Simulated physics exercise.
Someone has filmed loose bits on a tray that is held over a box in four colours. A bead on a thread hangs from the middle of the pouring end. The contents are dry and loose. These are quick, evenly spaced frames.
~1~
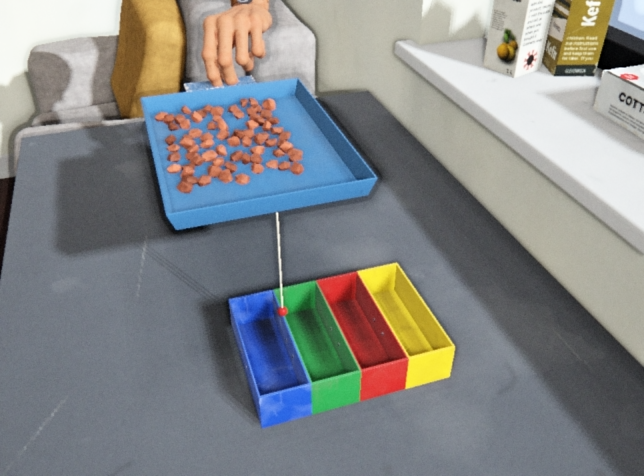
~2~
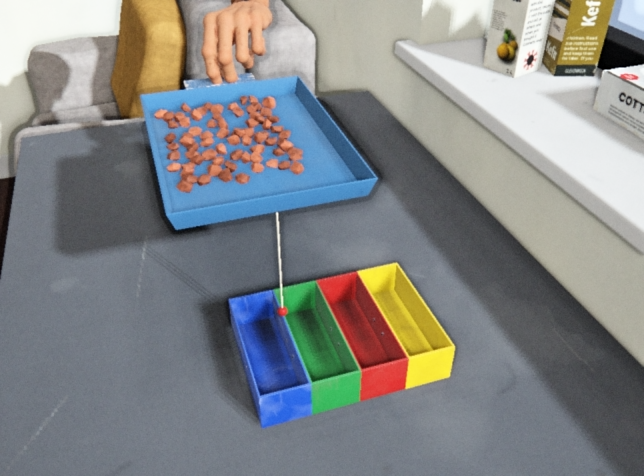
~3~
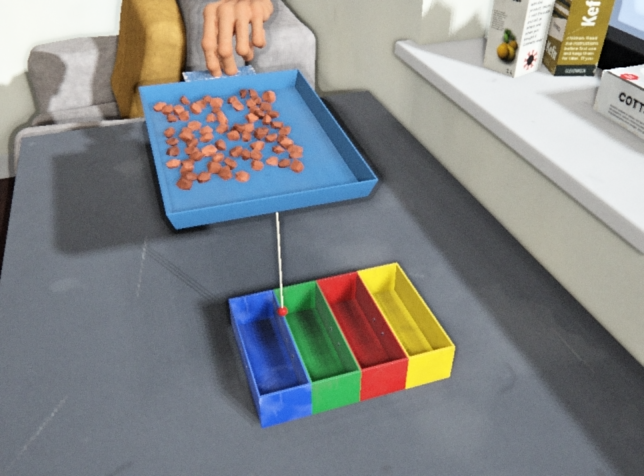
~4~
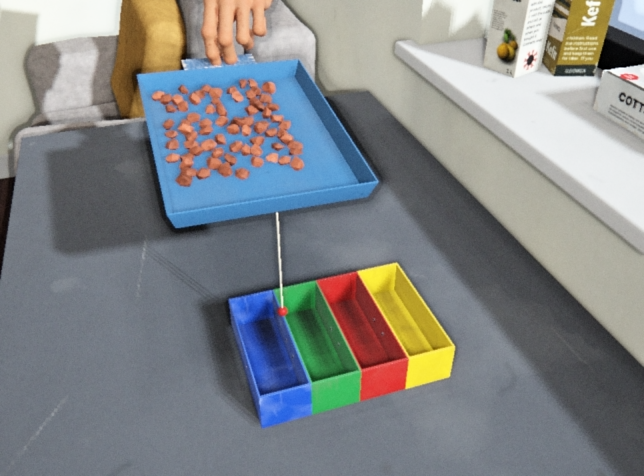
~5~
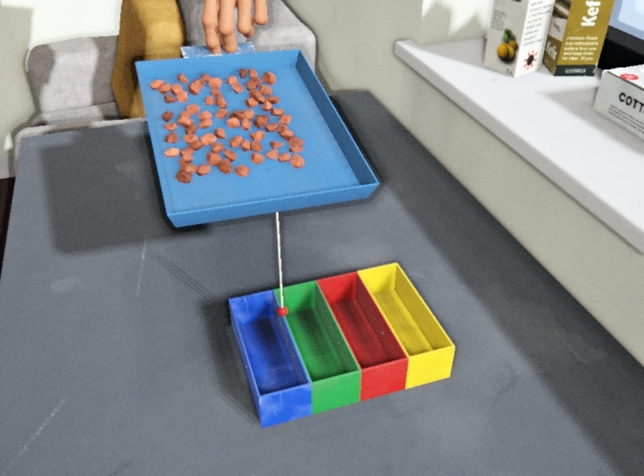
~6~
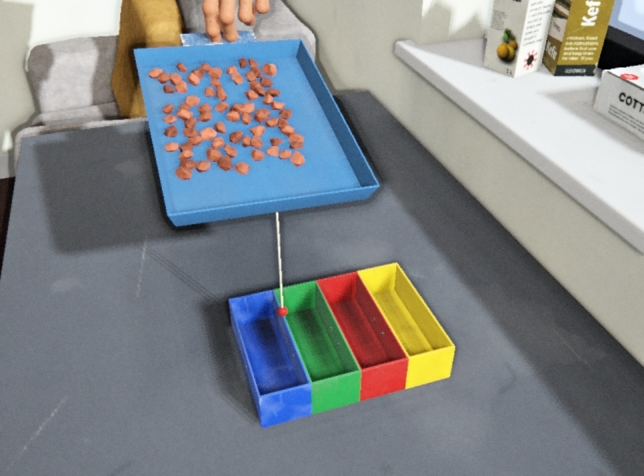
In this clip, a hand at the far edge of a blue tray scattered with small reddish-brown pieces gradually raises that side, tilting the tray slightly, while a red bead hangs still on a thread above a blue, green, red and yellow box.
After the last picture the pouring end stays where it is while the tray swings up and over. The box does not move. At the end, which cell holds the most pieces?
The red one ends fullest.
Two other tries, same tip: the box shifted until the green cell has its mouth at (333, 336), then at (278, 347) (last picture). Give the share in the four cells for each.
About 90 and 90 per cent.
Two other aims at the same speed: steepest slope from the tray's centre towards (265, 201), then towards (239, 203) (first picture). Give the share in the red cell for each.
About 10 and 0 per cent.
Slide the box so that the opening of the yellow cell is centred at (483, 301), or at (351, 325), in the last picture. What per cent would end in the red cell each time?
First some 0, then 30 per cent.
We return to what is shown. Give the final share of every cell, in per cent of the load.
In per cent, blue cell 20, green cell 30, red cell 40 and yellow cell 10.
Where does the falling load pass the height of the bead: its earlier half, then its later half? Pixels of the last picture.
The first part at (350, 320); the rest at (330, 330).
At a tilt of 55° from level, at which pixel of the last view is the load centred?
Near (296, 184).
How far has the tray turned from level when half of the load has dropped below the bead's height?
At about 105°.
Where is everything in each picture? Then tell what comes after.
Corners of the pouring end at (173, 210) and (368, 176), level; middle of the load at (234, 141), bits of crushed brick; bead on its thread at (282, 311); blue cell at (286, 403); green cell at (336, 389); red cell at (384, 377); yellow cell at (430, 364), in the first picture.
Corners of the pouring end at (173, 210) and (369, 176), level; middle of the load at (233, 140), in the second picture.
Corners of the pouring end at (174, 210) and (369, 177), tipped barely, lowest at the right corner; middle of the load at (233, 136), in the third picture.
Corners of the pouring end at (174, 209) and (370, 179), tipped a little, lowest at the right corner; middle of the load at (233, 129), in the fourth picture.
Corners of the pouring end at (174, 209) and (370, 181), tipped a little, lowest at the right corner; middle of the load at (233, 123), in the fifth picture.
Corners of the pouring end at (175, 209) and (371, 182), tipped a little, lowest at the right corner; middle of the load at (233, 116); blue cell at (286, 403); green cell at (336, 389); red cell at (384, 377); yellow cell at (430, 364), in the sixth picture.
Soon, tray tipped steeply; nearly all on the tray; a stray few falling or outside the box.
A while on, tray tipped right over; nearly all on the tray; a stray few in the red cell; a stray few in the blue cell; a stray few in the green cell; a stray few falling or outside the box.
Towards the end, tray tipped past a quarter turn; about a third in the red cell; about a quarter in the green cell; about a quarter in the blue cell; a small part in the yellow cell; a small part falling or outside the box.
Finally, tray tipped past a quarter turn; about a third in the red cell; about a quarter in the green cell; about a quarter in the blue cell; a small part in the yellow cell; a small part outside the box.
